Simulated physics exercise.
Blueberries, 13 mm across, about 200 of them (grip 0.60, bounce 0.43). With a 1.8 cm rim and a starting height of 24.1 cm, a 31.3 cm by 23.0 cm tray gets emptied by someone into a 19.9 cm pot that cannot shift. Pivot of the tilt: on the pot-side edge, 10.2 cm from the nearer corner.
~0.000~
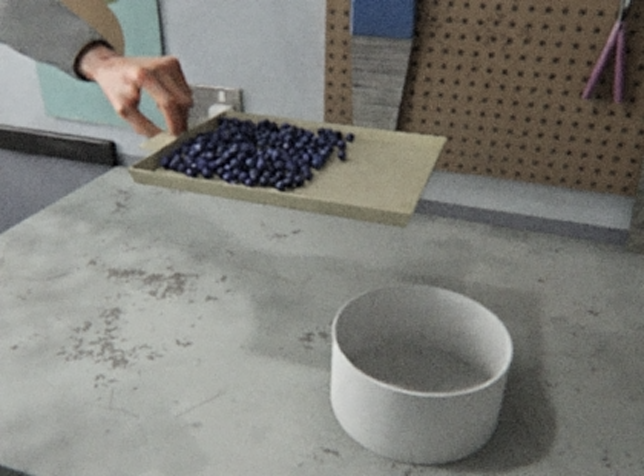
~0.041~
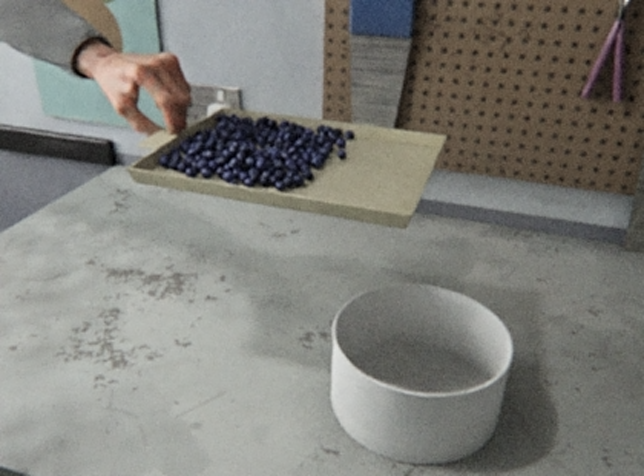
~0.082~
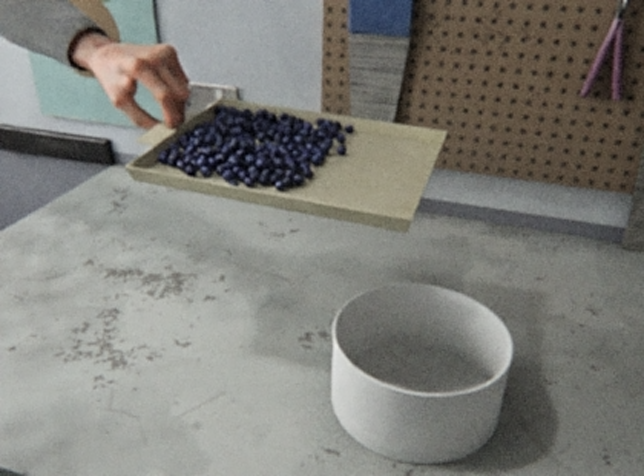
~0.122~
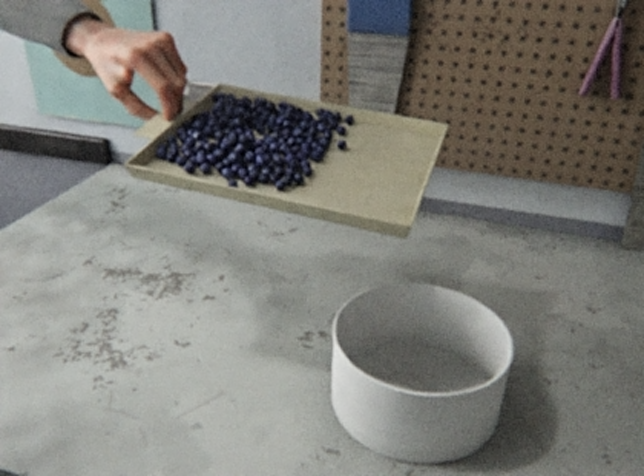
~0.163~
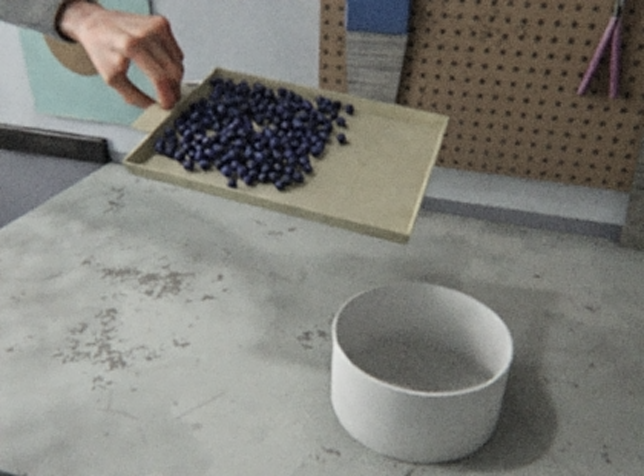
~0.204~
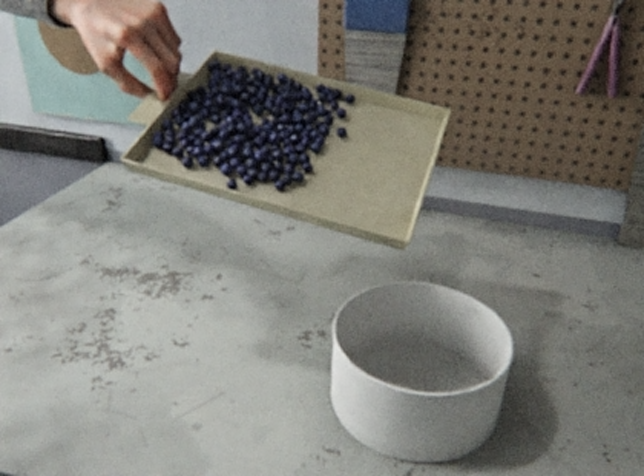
A hand steadily tilts a tray of dark blue berries, lowering its right end.
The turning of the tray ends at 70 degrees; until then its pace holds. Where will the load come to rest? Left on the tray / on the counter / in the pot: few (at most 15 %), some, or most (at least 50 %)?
Tray: Some; counter: Some; pot: Some.
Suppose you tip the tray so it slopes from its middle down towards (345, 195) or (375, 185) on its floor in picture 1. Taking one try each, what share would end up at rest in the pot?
Roughly 75 % for the first direction, roughly 35 % for the second.
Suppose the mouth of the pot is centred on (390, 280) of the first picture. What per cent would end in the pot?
With the pot there, close to 0 per cent.
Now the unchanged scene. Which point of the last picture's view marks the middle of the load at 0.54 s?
Roughly pixel (275, 166).
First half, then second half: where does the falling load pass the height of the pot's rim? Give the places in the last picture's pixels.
I'd mark about (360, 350) for the first half and about (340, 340) for the second.
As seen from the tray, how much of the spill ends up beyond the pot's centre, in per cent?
About 10 %.
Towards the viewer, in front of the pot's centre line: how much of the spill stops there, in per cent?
Share: Some 100 %.
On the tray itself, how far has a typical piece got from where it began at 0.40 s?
Around 4 centimetres.
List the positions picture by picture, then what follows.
In the first frame, tray tilt 0 degrees, front corners at (133, 168) and (407, 211); middle of the pieces at (252, 149); pot at (421, 333).
In the second frame, tray tilt 1 degrees, front corners at (133, 167) and (407, 213); middle of the pieces at (252, 148).
In the third frame, tray tilt 4 degrees, front corners at (131, 166) and (408, 217), lowest corner right front; middle of the pieces at (251, 143).
In the fourth frame, tray tilt 8 degrees, front corners at (130, 163) and (408, 223), lowest corner right front; middle of the pieces at (250, 135).
In the fifth frame, tray tilt 14 degrees, front corners at (128, 160) and (407, 231), lowest corner right front; middle of the pieces at (249, 127).
In the sixth frame, tray tilt 19 degrees, front corners at (126, 158) and (406, 238), lowest corner right front; middle of the pieces at (248, 119); pot at (422, 331). The tray's pace is about 130 degrees a second.
Then, at 0.40 s, tilt 45 degrees; the tray holds 100 %, the pot 0 %.
After 0.54 s, tilt 63 degrees; the tray holds 100 %, the pot 0 %.
After 0.80 s, tilt 70 degrees; the tray holds 45 %, the pot 25 %.
At rest (1.8 s), tray 35 %, counter 30 %, pot 35 %.
